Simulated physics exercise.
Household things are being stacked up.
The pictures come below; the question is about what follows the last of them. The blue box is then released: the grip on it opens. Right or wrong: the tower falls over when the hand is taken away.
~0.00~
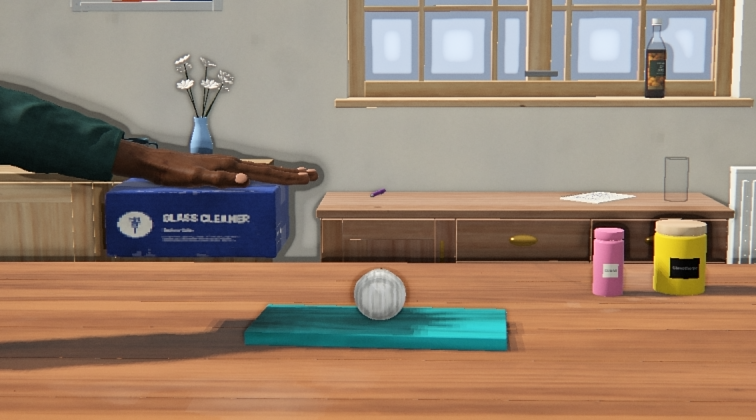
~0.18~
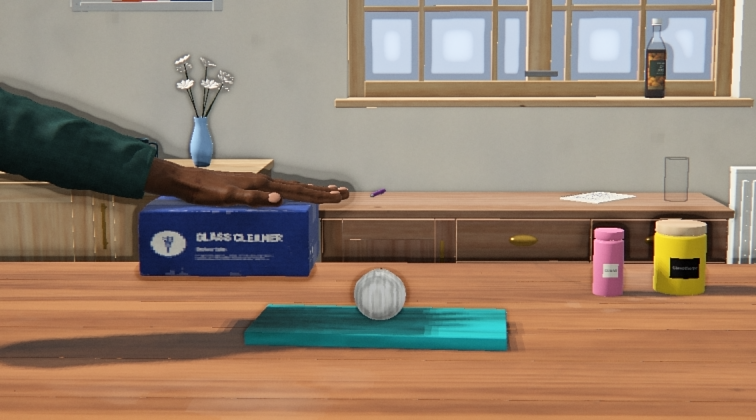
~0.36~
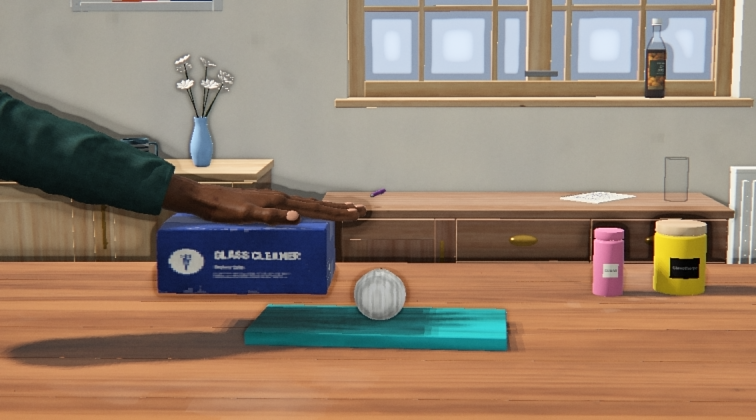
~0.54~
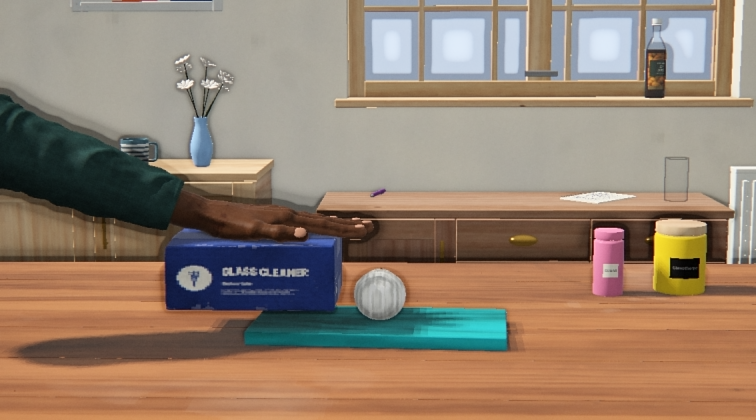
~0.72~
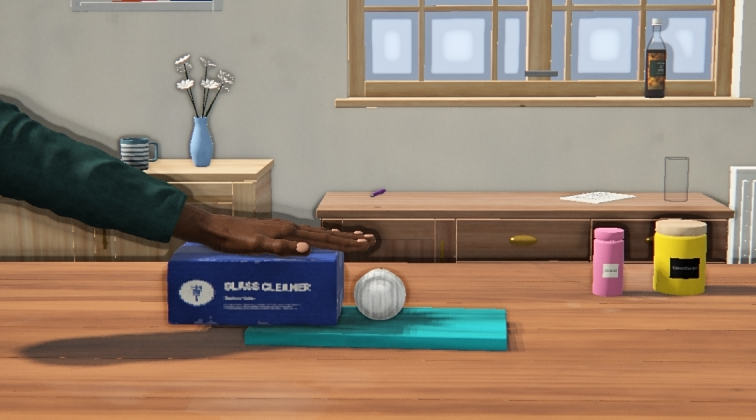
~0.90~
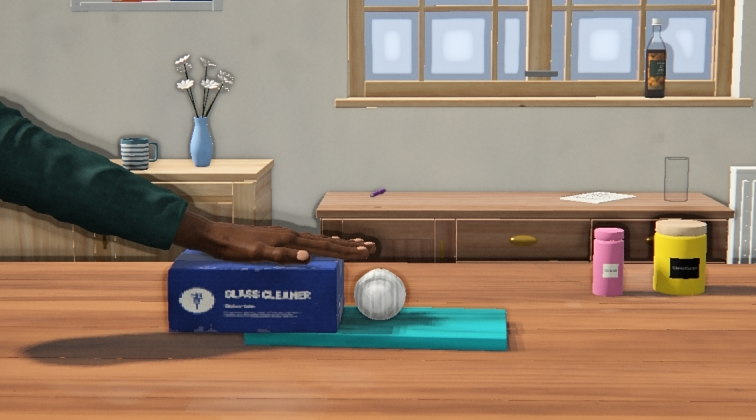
Wrong.
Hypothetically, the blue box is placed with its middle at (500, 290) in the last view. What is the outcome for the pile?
Outcome: The pile is still standing.
By 1.20 s, all is still.
By 1.60 s, blue box resting near (260, 288).
When it is over (2.0 s), all 5 as before. End places, in pixels of the last picture, blue box near (260, 288). The pile stays up.
